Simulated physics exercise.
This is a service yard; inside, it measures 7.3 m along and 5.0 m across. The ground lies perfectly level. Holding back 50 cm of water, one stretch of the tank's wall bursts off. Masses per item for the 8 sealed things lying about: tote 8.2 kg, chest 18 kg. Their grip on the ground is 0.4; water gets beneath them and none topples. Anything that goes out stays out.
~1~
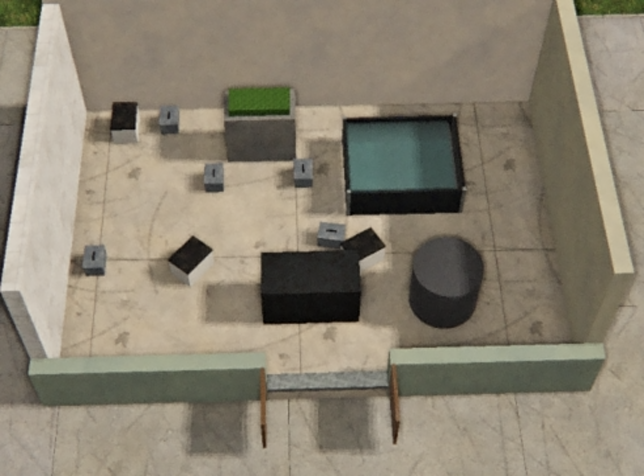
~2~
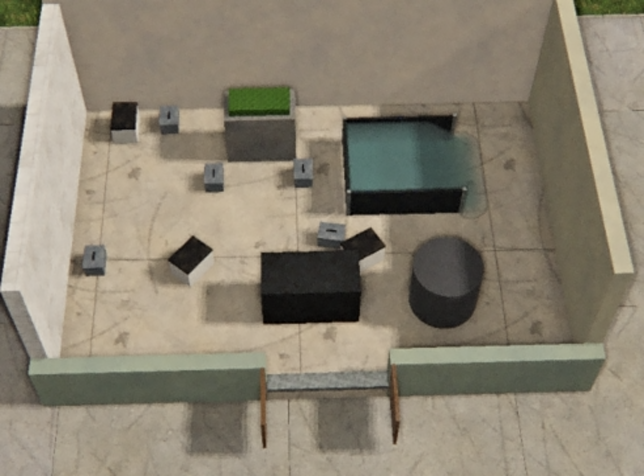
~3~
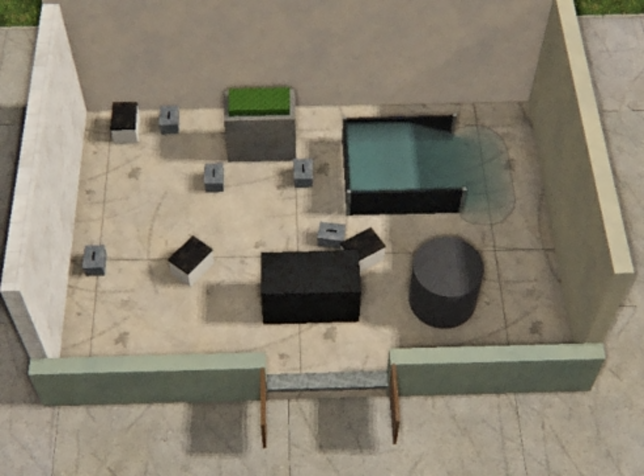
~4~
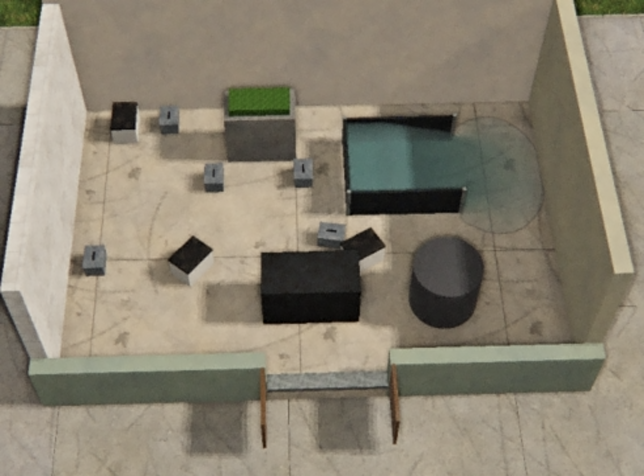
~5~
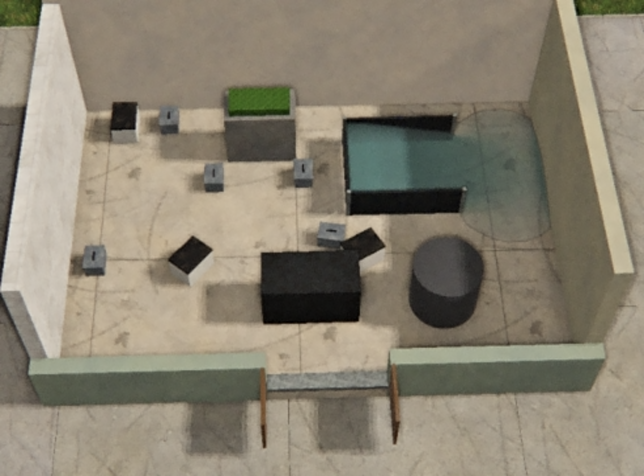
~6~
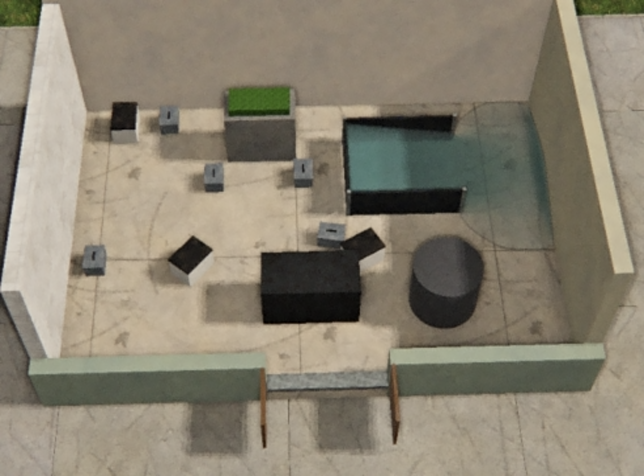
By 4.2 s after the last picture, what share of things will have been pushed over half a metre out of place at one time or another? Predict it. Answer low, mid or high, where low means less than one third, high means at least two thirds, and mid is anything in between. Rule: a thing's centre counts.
Low.
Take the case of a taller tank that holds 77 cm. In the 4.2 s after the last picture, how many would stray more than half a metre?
It would come to 2 of them.
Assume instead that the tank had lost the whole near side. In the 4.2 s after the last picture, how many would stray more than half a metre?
Then 2 of them would.
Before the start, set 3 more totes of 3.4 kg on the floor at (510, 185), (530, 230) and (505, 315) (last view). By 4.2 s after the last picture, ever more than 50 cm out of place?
Answers in order are crosses the line, crosses the line and crosses the line.
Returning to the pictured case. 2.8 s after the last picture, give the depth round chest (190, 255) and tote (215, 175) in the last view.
Depths: Near 0 cm, then near 0 cm.
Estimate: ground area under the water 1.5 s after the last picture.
Wet: Near 10.0 m2.
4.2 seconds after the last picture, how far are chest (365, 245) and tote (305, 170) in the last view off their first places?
0 cm, then 0 cm.
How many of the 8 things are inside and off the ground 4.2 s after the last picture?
Total: 0.
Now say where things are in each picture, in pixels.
A tote at (169, 115), on the bottom; a chest at (363, 244), on the bottom; water covers 2.4 m2; 0 of 8 have shifted, in the first picture.
A tote at (169, 115) rests on the ground; a chest at (363, 244), on the bottom; 3.1 m2 under water; 0 of 8 have shifted, in the second picture.
A tote at (169, 115), on the bottom; a chest at (363, 244) rests on the ground; water covers 4.0 m2; 0 of 8 have shifted, in the third picture.
A tote at (169, 115), on the bottom; a chest at (363, 244) rests on the ground; water covers 5.1 m2; 0 of 8 have shifted, in the fourth picture.
A tote at (169, 115) rests on the ground; a chest at (363, 244), on the bottom; water covers 5.7 m2; 0 of 8 have shifted, in the fifth picture.
A tote at (169, 115), on the bottom; a chest at (363, 244) rests on the ground; 6.1 m2 under water; 0 of 8 have shifted, in the sixth picture.
Then, 0.4 s after the last picture 0 of 8 are over 50 cm from their spots; 0 afloat.
Then, 1.5 s after the last picture 0 of 8 are over 50 cm from their spots; 0 afloat.
Then, 2.8 s after the last picture 0 of 8 are over 50 cm from their spots; 0 afloat.
Then, 4.2 s after the last picture 1 of 8 are over 50 cm from their spots, and 1 have been at some point; 0 afloat.
